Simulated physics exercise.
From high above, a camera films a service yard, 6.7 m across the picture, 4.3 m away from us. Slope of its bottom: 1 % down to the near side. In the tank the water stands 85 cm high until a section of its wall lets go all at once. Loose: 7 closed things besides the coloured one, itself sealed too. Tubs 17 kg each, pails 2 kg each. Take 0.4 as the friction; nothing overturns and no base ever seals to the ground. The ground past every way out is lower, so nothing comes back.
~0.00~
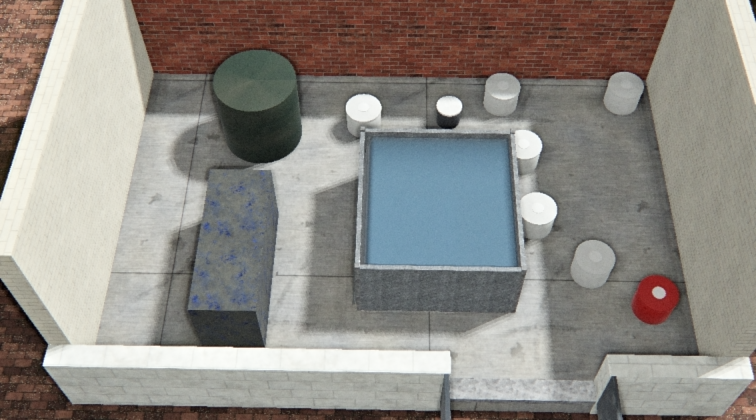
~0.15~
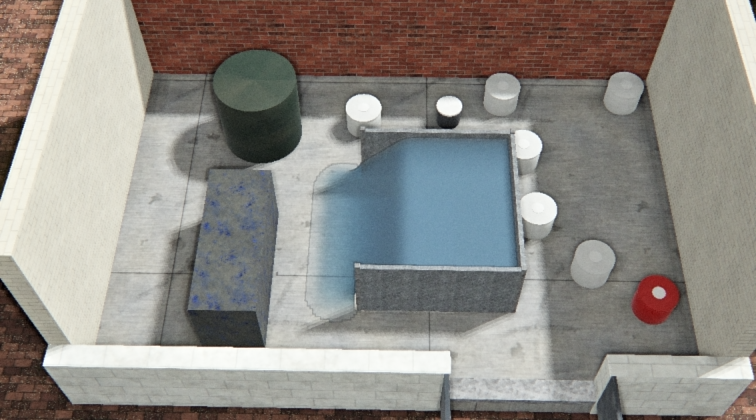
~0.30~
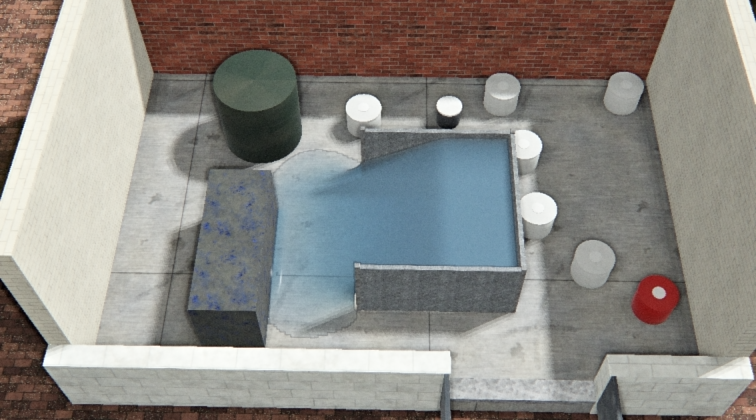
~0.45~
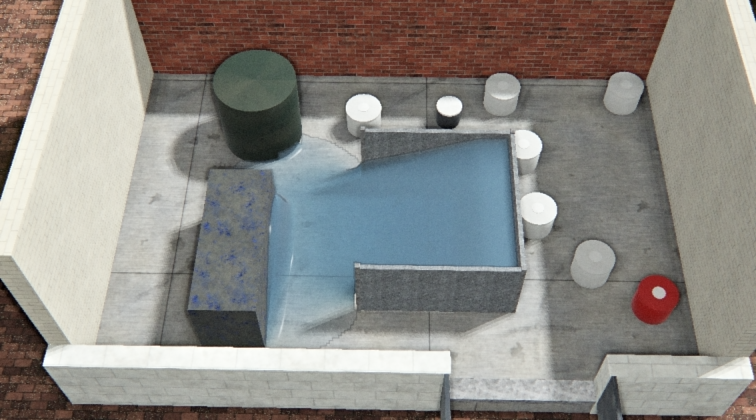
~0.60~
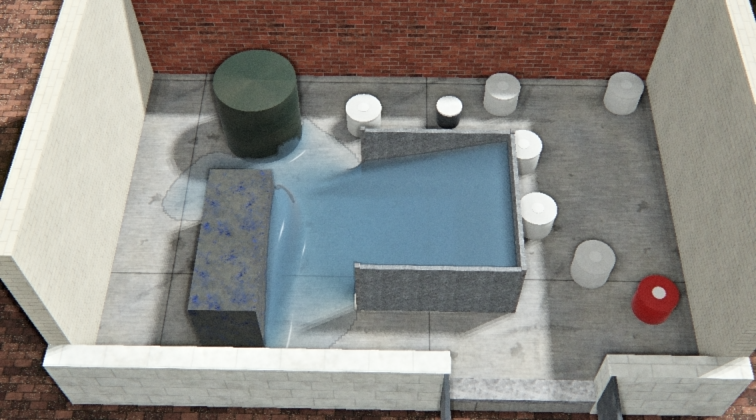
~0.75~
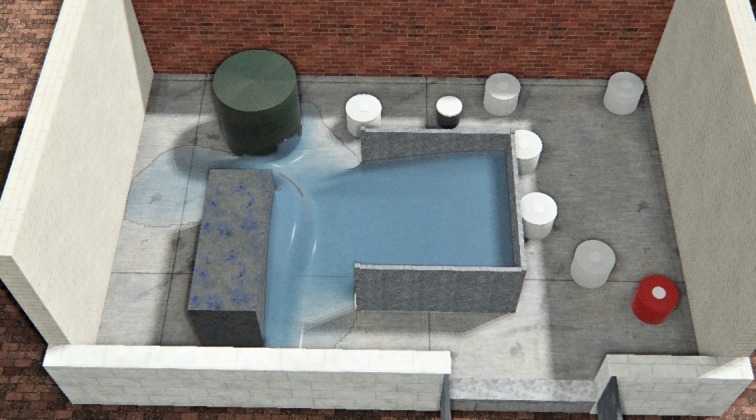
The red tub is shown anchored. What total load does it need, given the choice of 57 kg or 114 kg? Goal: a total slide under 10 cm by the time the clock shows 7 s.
Watching this, I'd bet even the lighter version stays within bounds.
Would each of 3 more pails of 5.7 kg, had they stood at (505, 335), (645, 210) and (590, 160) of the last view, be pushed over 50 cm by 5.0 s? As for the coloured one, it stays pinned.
Beyond it, beyond it, within it.
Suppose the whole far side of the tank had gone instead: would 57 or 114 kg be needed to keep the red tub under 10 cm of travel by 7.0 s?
So the heavier choice alone.
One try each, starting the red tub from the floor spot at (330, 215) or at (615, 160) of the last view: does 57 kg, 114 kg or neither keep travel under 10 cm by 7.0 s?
In turn: Both fail; the lighter suffices.
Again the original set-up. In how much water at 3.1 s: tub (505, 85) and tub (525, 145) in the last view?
Depth approx. 5 cm / 3 cm.
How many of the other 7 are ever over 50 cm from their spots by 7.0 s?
Result: 3.
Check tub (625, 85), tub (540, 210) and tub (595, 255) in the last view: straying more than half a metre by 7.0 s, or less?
So, going through them in order, it's beyond, not beyond and not beyond.
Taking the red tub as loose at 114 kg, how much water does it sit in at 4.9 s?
Roughly 10 cm.
After 1.4 s the red tub would be 0 cm from its start with 57 kg and 0 cm from its start with 114 kg; 0 cm of water round it then.
After 3.1 s the red tub would be 0 cm from its start with 57 kg and 0 cm from its start with 114 kg; 10 cm of water round it then.
After 4.9 s the red tub would be 0 cm from its start with 57 kg and 0 cm from its start with 114 kg; 10 cm of water round it then.
After 7.0 s the red tub would be 0 cm from its start with 57 kg and 0 cm from its start with 114 kg; 7 cm of water round it then.
